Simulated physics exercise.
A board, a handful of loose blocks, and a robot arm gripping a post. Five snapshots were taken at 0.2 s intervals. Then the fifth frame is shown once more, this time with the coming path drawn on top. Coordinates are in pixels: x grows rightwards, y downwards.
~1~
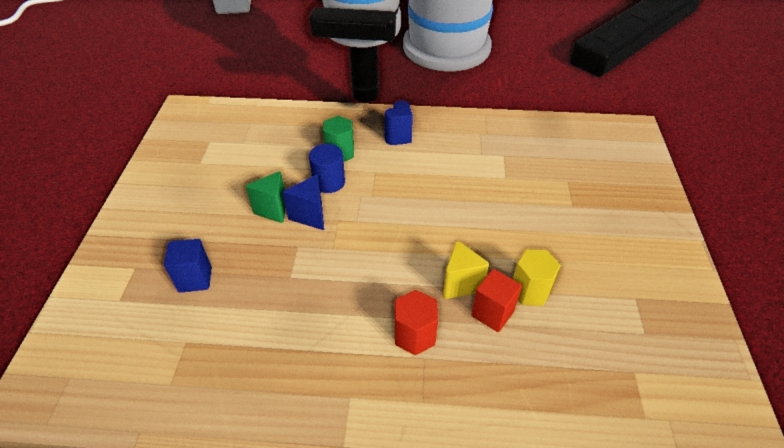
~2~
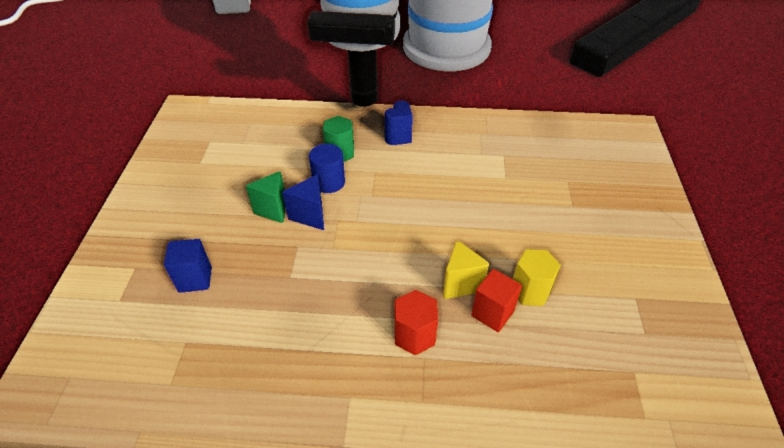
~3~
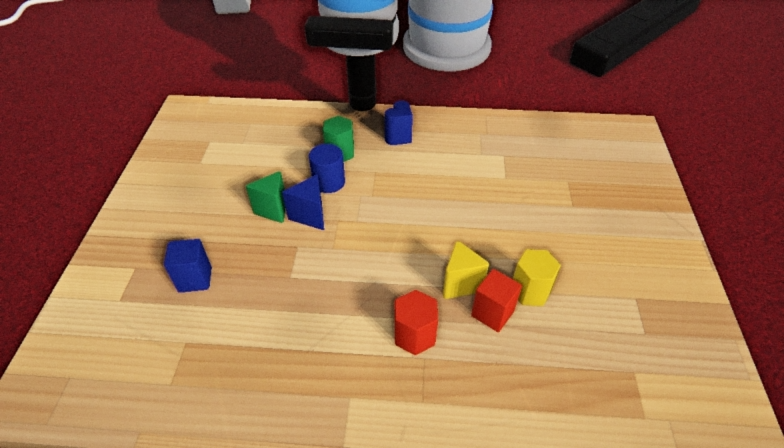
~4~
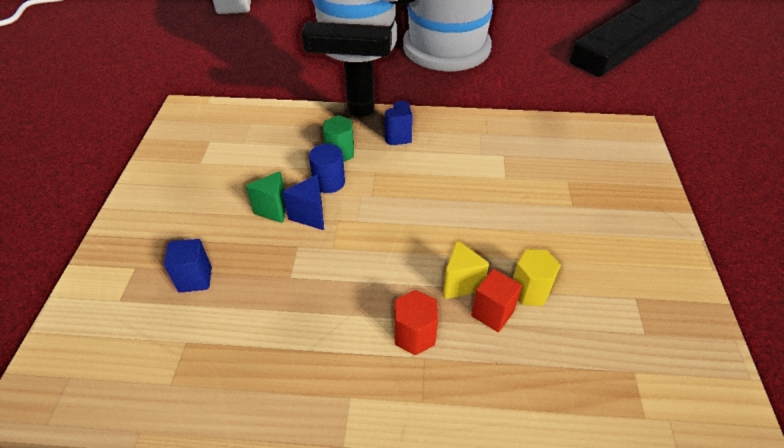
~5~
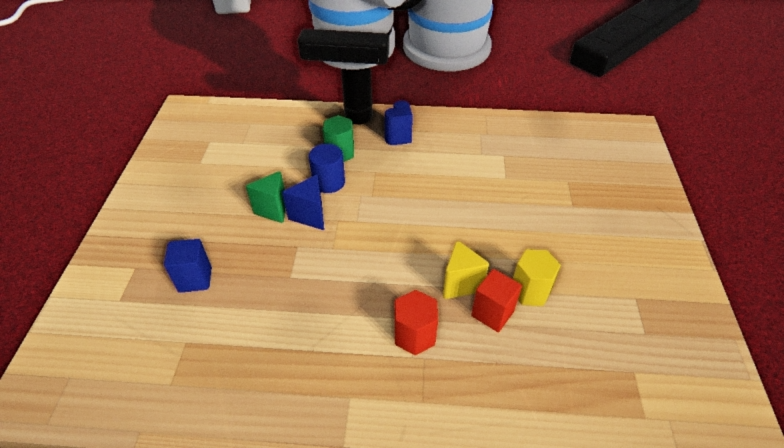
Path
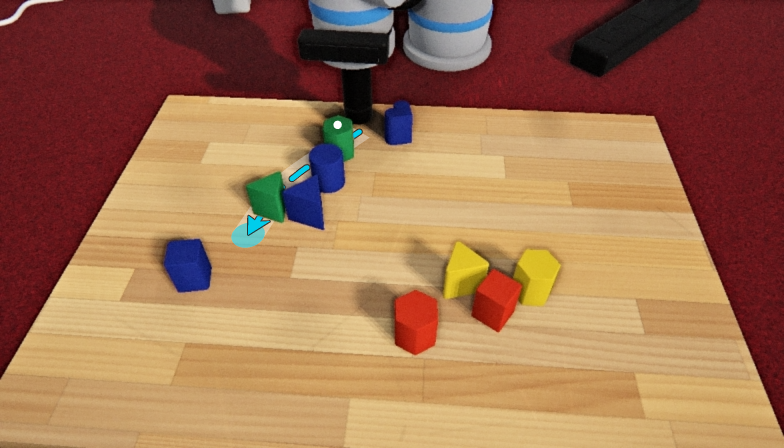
A robot arm moves a black post slightly toward the green block, touching no blocks.
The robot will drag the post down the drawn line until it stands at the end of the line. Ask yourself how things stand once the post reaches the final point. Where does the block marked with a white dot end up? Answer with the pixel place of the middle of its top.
The spot you're after is about (293, 182) in the image.
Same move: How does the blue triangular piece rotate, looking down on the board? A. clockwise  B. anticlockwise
My pick is A.
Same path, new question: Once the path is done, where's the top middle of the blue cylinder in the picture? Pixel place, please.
The top centre is at (329, 181).
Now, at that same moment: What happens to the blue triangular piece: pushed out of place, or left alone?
Displaced, by a centimetre or more.
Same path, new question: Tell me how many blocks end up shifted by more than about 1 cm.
3 or more.
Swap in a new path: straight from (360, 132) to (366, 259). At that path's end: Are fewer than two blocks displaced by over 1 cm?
Short answer: Yes.
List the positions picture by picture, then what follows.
The first frame shows tip of the post at (366, 96), middles of tops, green triangular piece at (267, 183), blue triangular piece at (306, 189), blue cylinder at (326, 154), green six-sided block at (338, 125).
The second frame shows post at (364, 100), nothing pushed.
The third frame shows post at (363, 104), nothing pushed.
The fourth frame shows post at (361, 110), nothing pushed.
The fifth frame shows post at (359, 117), green triangular piece at (267, 183), blue triangular piece at (306, 189), blue cylinder at (326, 154), green six-sided block at (338, 125).
The line goes from (360, 132) via (320, 159) and (279, 191), ending at (248, 235); the dot is on the green six-sided block.
On the path given first. One third of the way, post at (318, 144); blue triangular piece at (305, 196), turned 25° clockwise; blue cylinder at (323, 172); green six-sided block at (312, 151), turned 40° anticlockwise.
Two thirds of the way, post at (276, 177); green triangular piece at (263, 188); blue triangular piece at (307, 201), turned 45° clockwise; blue cylinder at (329, 181); green six-sided block at (293, 178).
At the end, post at (244, 220); green triangular piece at (253, 224); blue triangular piece at (307, 203), turned 40° clockwise; blue cylinder at (329, 181); green six-sided block at (293, 182), turned 155° anticlockwise.
